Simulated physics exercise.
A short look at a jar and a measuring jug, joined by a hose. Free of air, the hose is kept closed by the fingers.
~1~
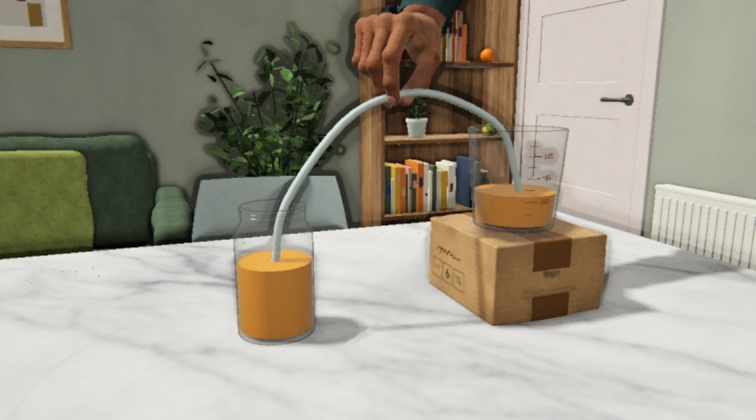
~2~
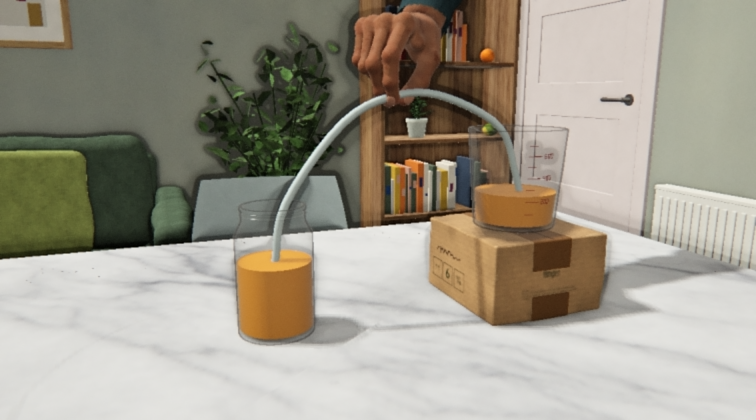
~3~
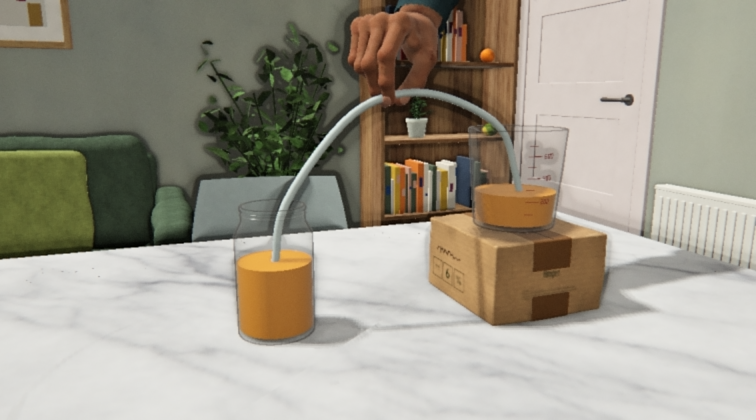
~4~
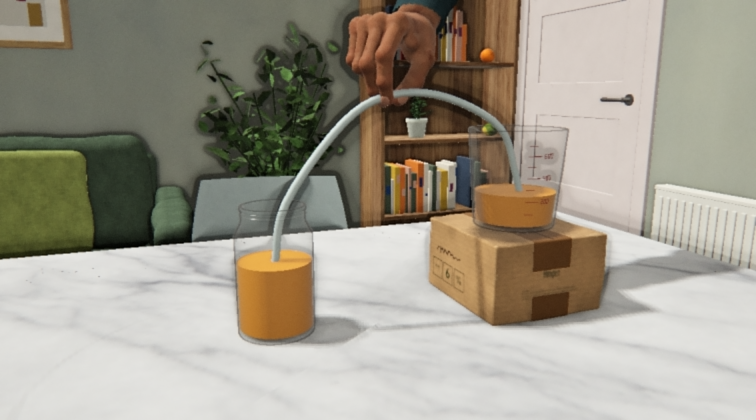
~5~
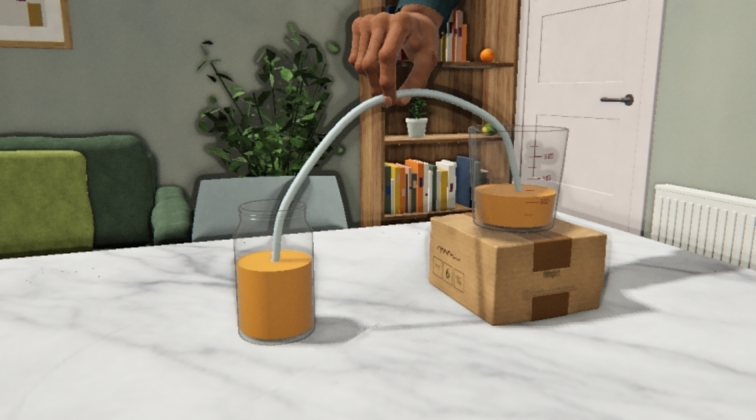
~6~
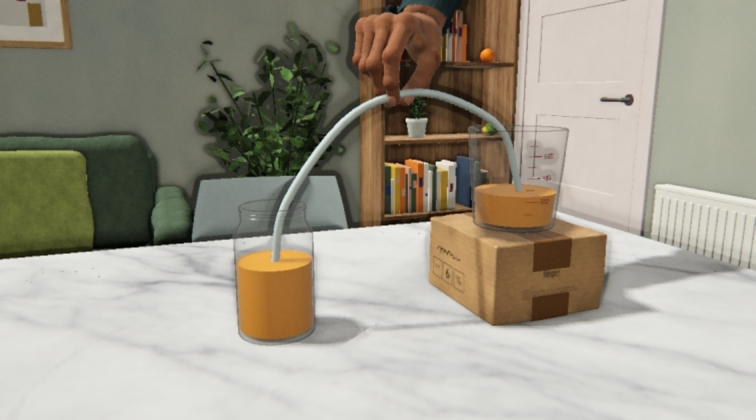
A hand pinching a pale hose between a jar of orange liquid and a measuring jug on a cardboard box, nothing moving.
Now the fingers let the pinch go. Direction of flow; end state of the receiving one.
It flows: Left. One that fills: Within capacity.
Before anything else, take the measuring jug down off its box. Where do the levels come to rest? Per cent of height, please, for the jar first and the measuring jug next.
The first comes to roughly 35 in a hundred and the second to 45.
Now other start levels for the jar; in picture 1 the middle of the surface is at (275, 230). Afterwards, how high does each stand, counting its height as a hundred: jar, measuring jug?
The first ends at 90 per cent, the second at 25 per cent.
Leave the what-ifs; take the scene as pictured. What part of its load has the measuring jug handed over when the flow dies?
I'd put it close to 60 per cent.
A moment on, the jar is about two thirds full; the measuring jug is about a quarter full.
Further on, the jar is about three quarters full; the measuring jug is nearly empty.
When it is over, the jar is about three quarters full; the measuring jug is nearly empty.
